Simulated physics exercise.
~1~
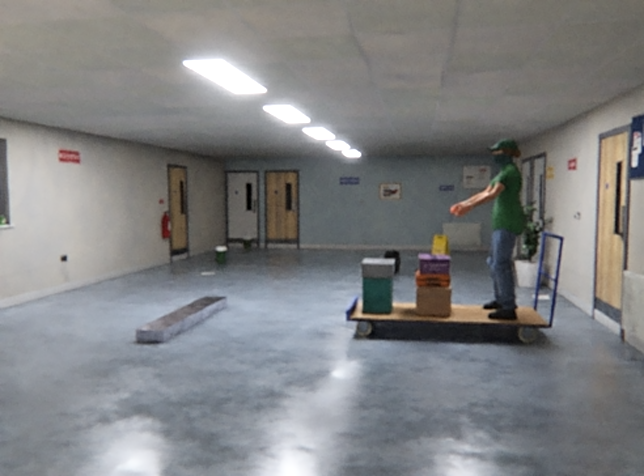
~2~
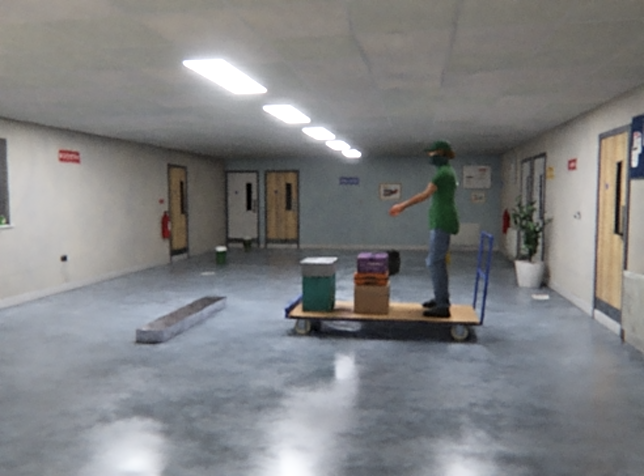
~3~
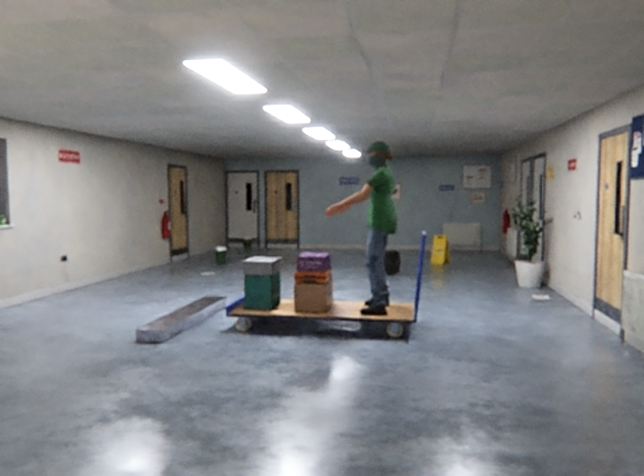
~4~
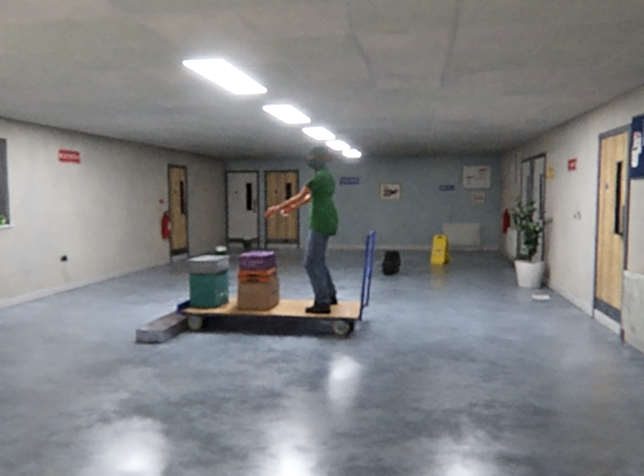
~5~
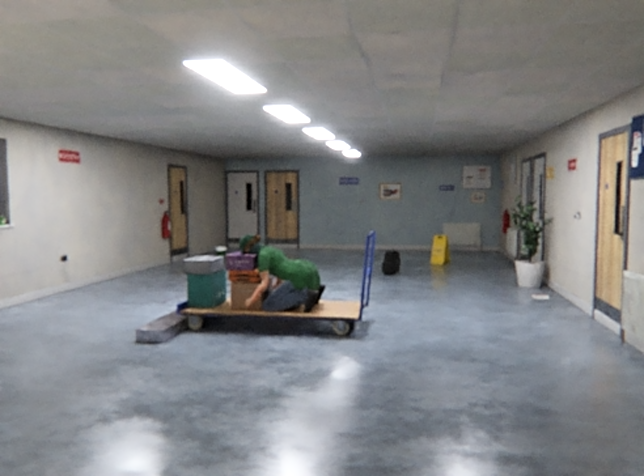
In a long, grey-floored corridor with doors along its walls and a row of ceiling lights, a figure in a green cap and top stands on a flat trolley with a blue handle behind. Ahead of the figure sit a stack of a purple carton, an orange case and a brown box, and a grey tote on a teal box. The trolley rolls left, the figure's arms held forward, until its front reaches a low step and stops. The figure folds down and forward against the stack. It ends slumped on the deck, with all the boxes still aboard.
